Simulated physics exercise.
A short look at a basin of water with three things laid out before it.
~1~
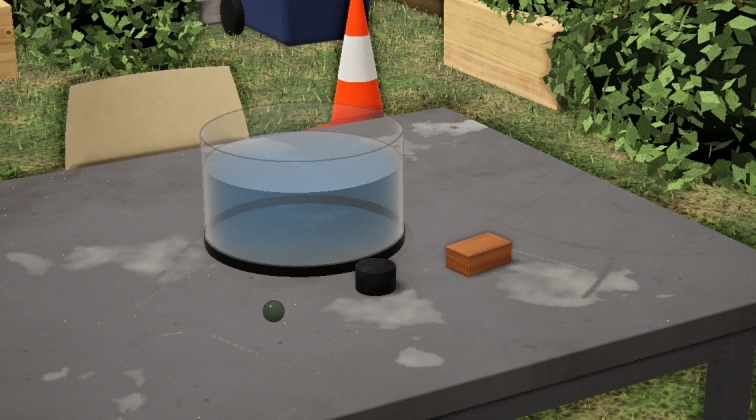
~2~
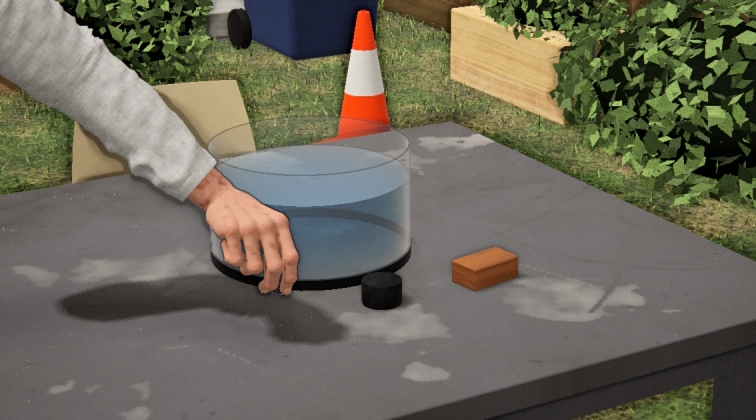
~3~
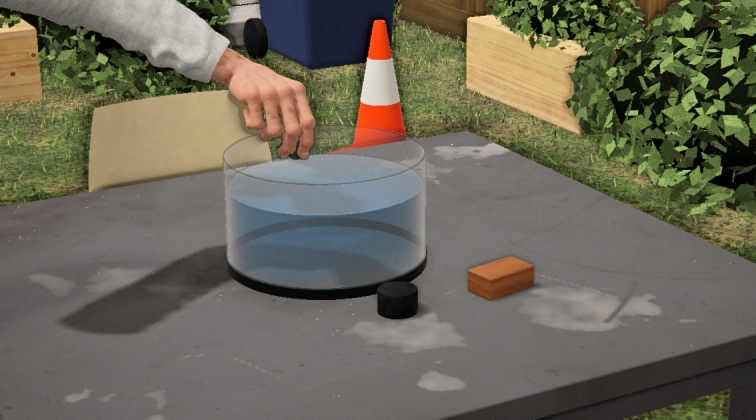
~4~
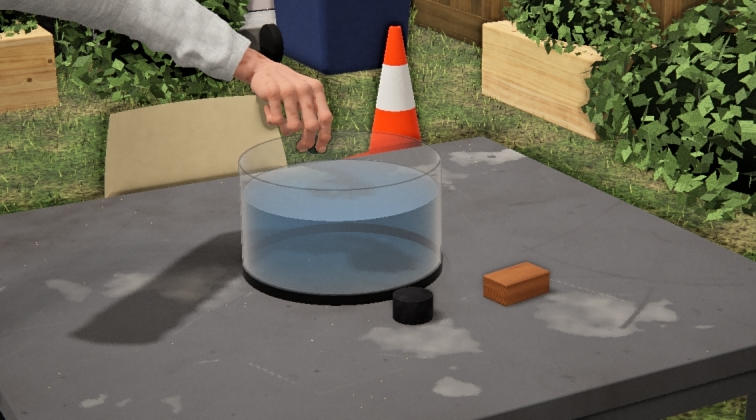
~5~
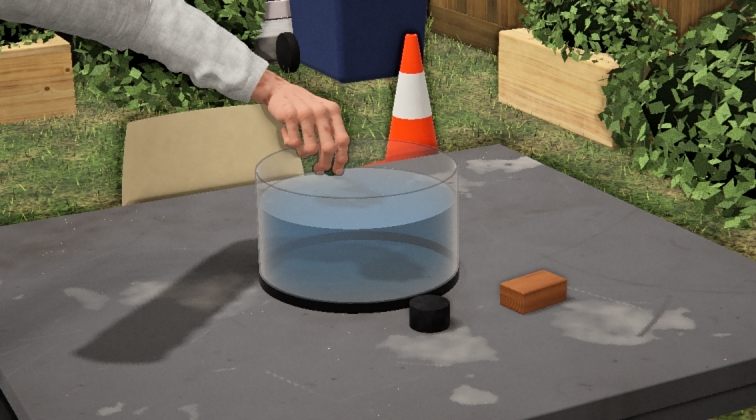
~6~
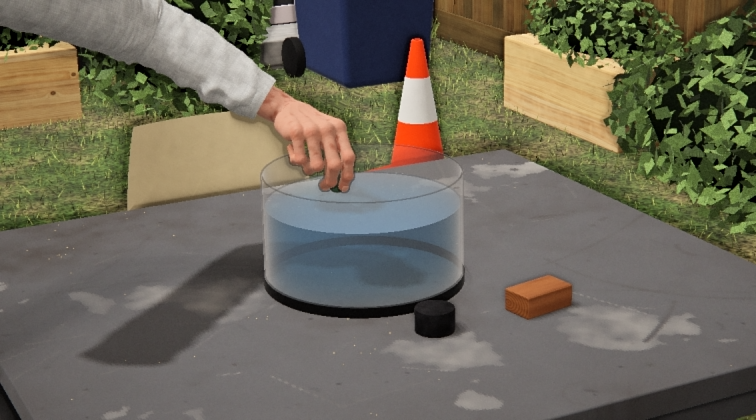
A hand picking up a small dark marble beside a round basin of water, lifting it over the rim and lowering it near the surface.
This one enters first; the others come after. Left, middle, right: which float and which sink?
Here the left one falls to the base, the middle one falls to the base, and the right one holds at the top.
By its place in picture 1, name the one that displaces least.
Result: The left-hand body.
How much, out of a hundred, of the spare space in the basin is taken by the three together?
That comes out at around 6 percent.
Next, the glass marble sinks.
After that, the iron weight sinks.
Finally, the wooden block rides on the surface; afloat, wooden block.
